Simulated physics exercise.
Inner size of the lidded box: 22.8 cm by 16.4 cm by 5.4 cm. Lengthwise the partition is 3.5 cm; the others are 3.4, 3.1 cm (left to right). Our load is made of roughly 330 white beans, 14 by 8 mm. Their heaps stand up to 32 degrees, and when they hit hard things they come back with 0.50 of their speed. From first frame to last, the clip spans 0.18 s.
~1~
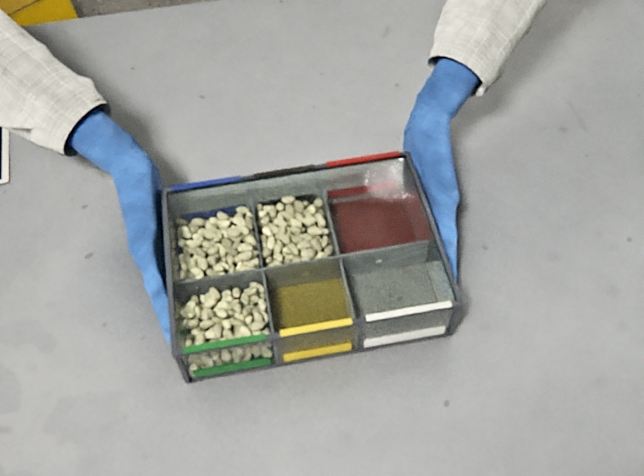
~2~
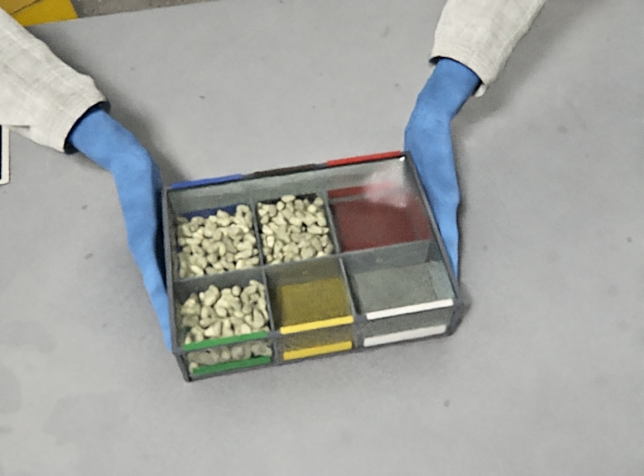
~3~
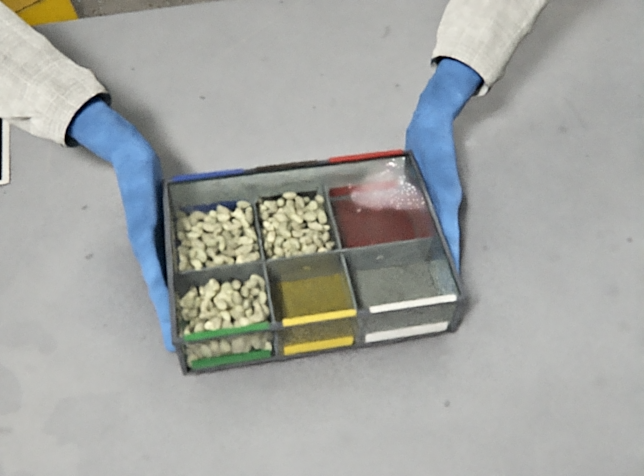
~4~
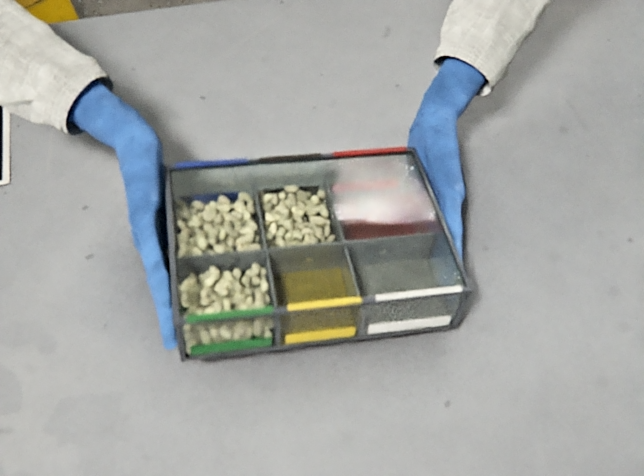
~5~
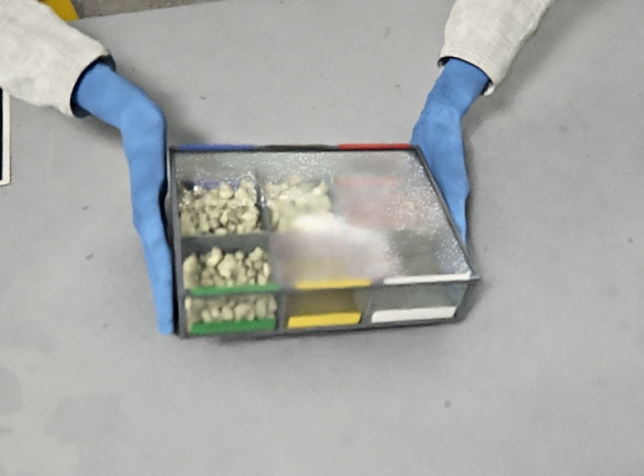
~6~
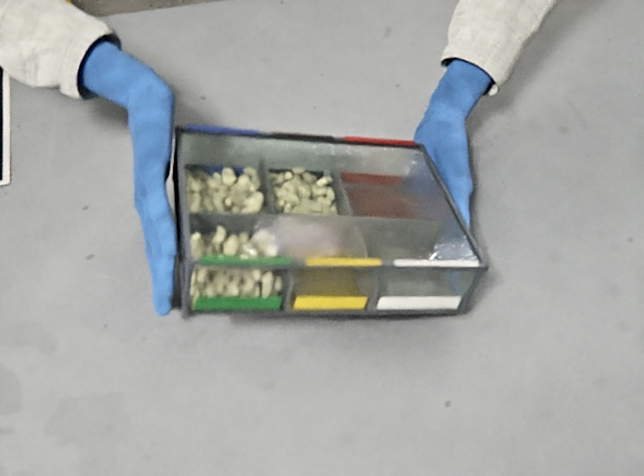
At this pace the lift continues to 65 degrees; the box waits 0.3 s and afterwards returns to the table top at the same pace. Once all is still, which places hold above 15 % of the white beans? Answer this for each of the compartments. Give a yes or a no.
Red - yes; blue - yes; green - yes; yellow - no; white - no; black - yes.
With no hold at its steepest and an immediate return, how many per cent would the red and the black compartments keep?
Red keeps 15% and black keeps 35%.
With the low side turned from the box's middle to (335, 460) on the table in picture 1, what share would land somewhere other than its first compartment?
My guess is roughly 15 percent.
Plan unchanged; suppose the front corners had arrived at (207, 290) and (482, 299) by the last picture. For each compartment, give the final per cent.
It comes out as red at 20 percent, blue at 20 percent, green at 20 percent, yellow at 10 percent, white at 5 percent and black at 25 percent.
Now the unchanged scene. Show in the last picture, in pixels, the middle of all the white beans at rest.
Close to pixel (287, 237).
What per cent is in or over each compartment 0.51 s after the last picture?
In per cent: Red 10, blue 30, green 20, yellow 5, white 0, black 35.
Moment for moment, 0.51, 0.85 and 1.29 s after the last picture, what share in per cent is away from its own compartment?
I'd put the three at close to 25, 30 and 30.
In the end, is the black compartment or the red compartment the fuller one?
Fuller: Black.
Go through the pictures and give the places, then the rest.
Box tilt 0 degrees, front corners at (177, 351) and (457, 302); blue 35 %, green 30 %, black 35 %, in the first picture.
Box tilt 1 degrees, front corners at (177, 348) and (458, 301), in the second picture.
Box tilt 3 degrees, front corners at (177, 339) and (461, 296), lowest corner right back, in the third picture.
Box tilt 8 degrees, front corners at (179, 320) and (466, 288), lowest corner right back, in the fourth picture.
Box tilt 14 degrees, front corners at (184, 292) and (474, 277), lowest corner right back, in the fifth picture.
Box tilt 19 degrees, front corners at (192, 261) and (482, 265), lowest corner right back; blue 35 %, green 30 %, black 35 %, in the sixth picture.
Then, 0.51 s after the last picture, tilt 65 degrees; red 10 %, blue 30 %, green 20 %, yellow 5 %, black 35 %.
Then, 0.85 s after the last picture, tilt 38 degrees; red 20 %, blue 25 %, green 20 %, yellow 5 %, black 30 %.
Then, 1.29 s after the last picture, tilt 0 degrees; red 20 %, blue 25 %, green 20 %, yellow 5 %, black 30 %.
In the end, red 20 %, blue 25 %, green 20 %, yellow 5 %, white 0 %, black 30 %.
